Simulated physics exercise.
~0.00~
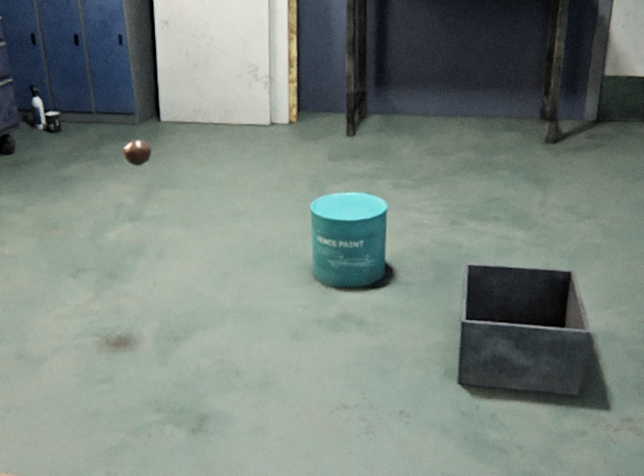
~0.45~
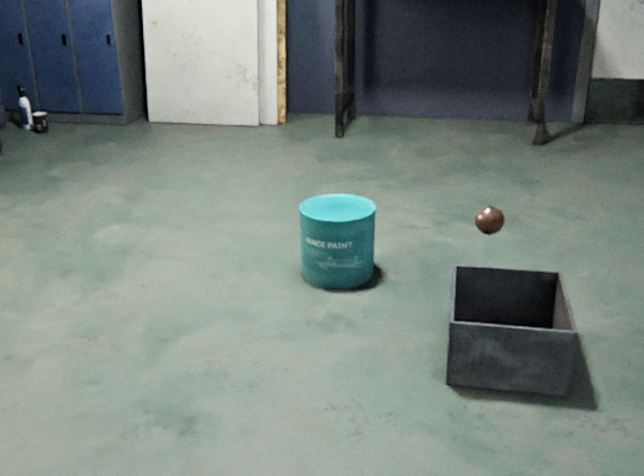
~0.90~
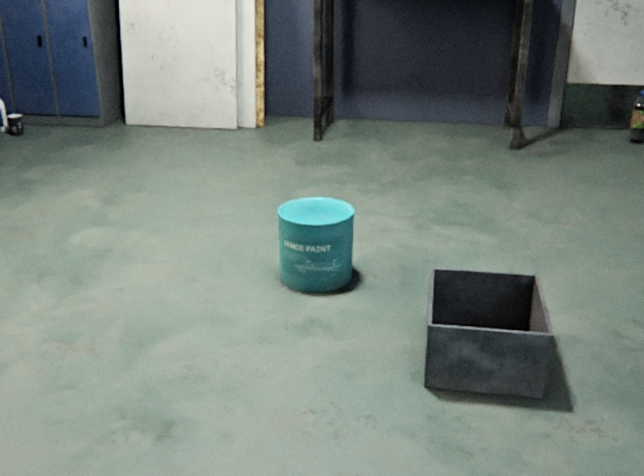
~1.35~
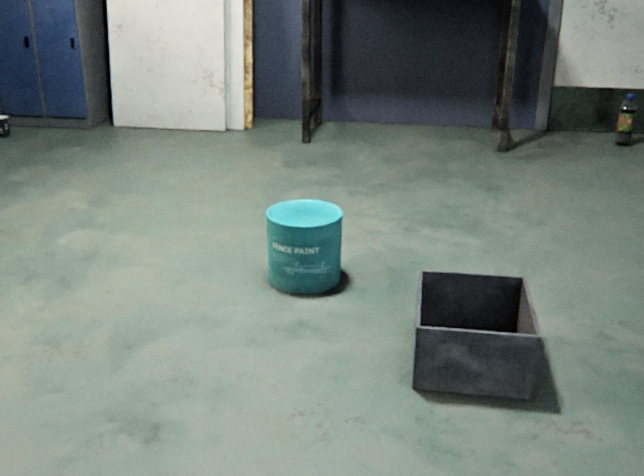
On a green concrete floor in a workshop-like room, a brown onion flies rightward past a turquoise pail towards an open dark box and drops out of sight, ending up inside the box, while the pail stays in place and the view pans slightly right.
